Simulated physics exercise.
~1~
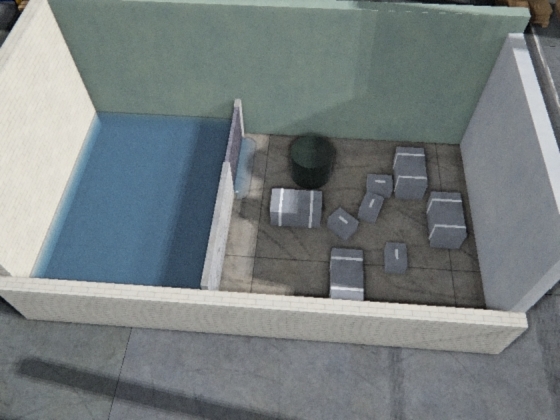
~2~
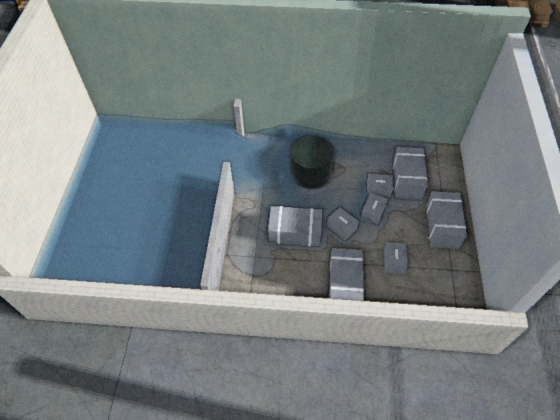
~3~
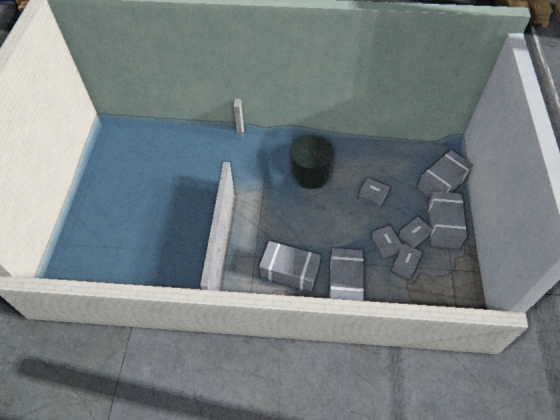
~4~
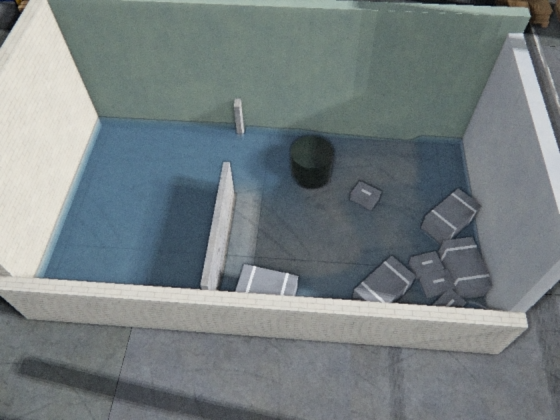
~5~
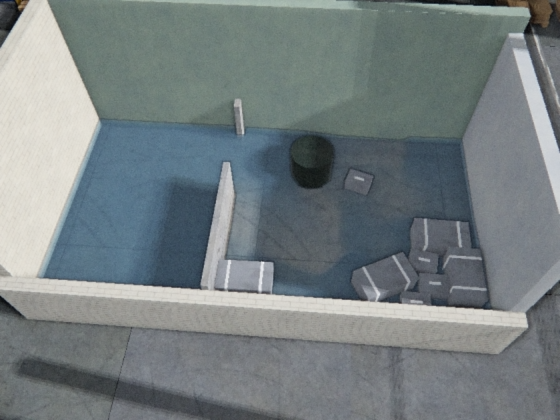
Blue water spilling through a gap in a basement's dividing wall, sweeping grey trunks and totes into the near right corner.
